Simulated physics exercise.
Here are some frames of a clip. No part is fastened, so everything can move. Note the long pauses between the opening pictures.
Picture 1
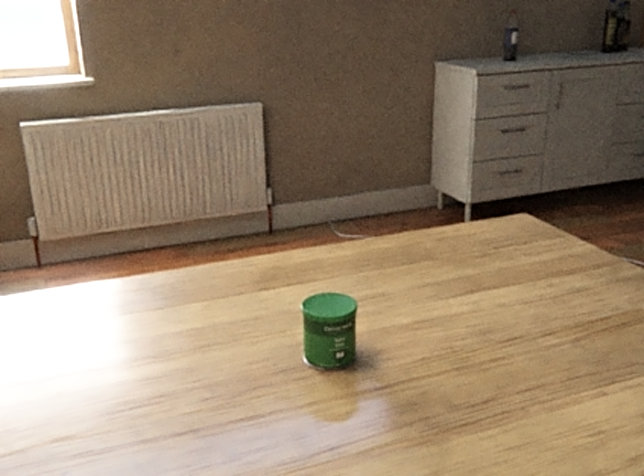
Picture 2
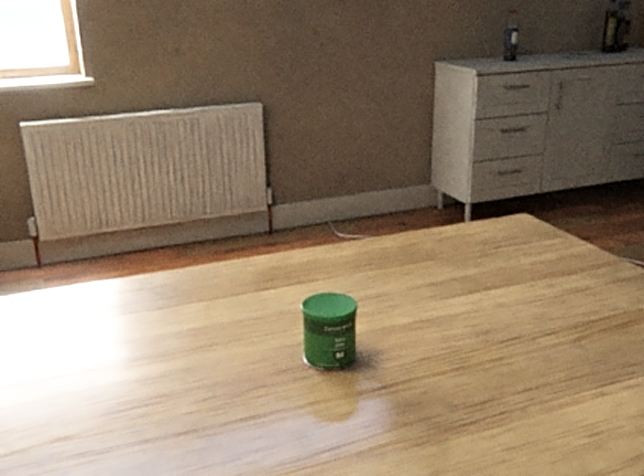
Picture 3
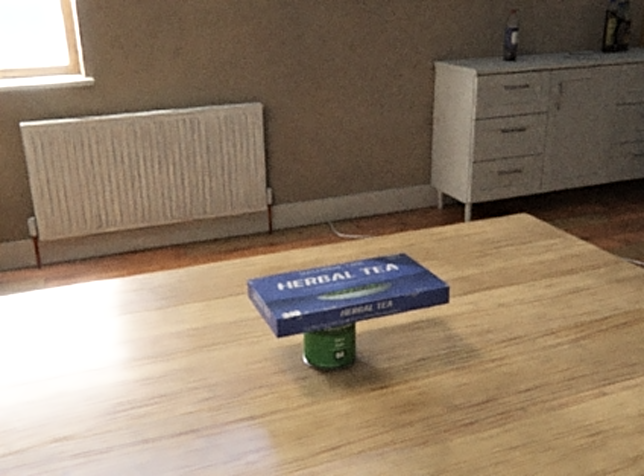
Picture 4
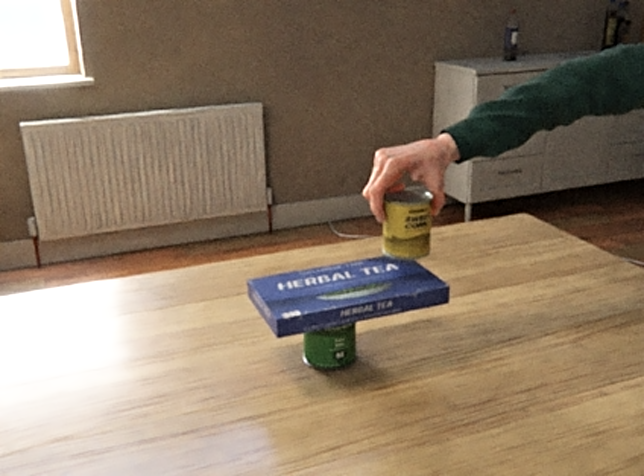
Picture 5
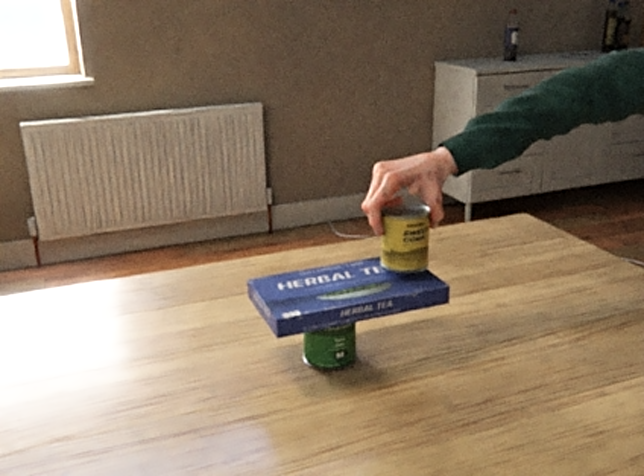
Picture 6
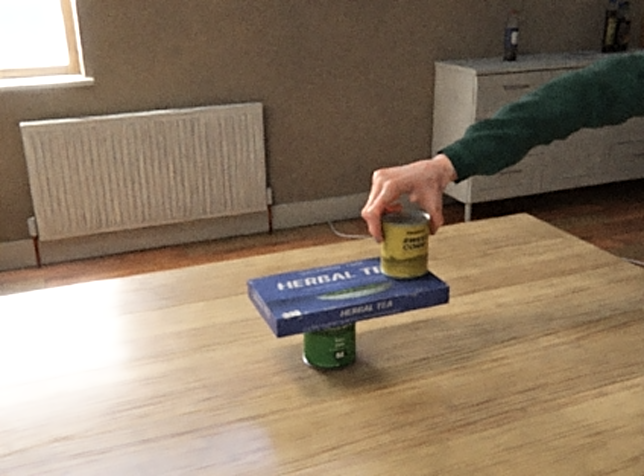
A hand lowers a yellow tin onto the right side of a blue herbal tea box.
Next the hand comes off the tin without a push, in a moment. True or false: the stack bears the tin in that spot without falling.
False.
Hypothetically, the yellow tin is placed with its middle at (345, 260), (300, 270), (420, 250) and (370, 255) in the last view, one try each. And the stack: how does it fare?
Try 1: Stands; try 2: Stands; try 3: Topples; try 4: Topples.
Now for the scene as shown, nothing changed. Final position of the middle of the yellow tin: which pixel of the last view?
It ends up close to (500, 304).
Then, 0.30 s on from there, yellow tin now fallen; blue packet turned 54° from how it was put.
Then, 0.50 s on from there, blue packet turned 40° from how it was put.
In the end, fallen, blue packet and yellow tin; green tin unmoved. At the end, from the last picture's camera, yellow tin near (500, 304). The stack gives way.
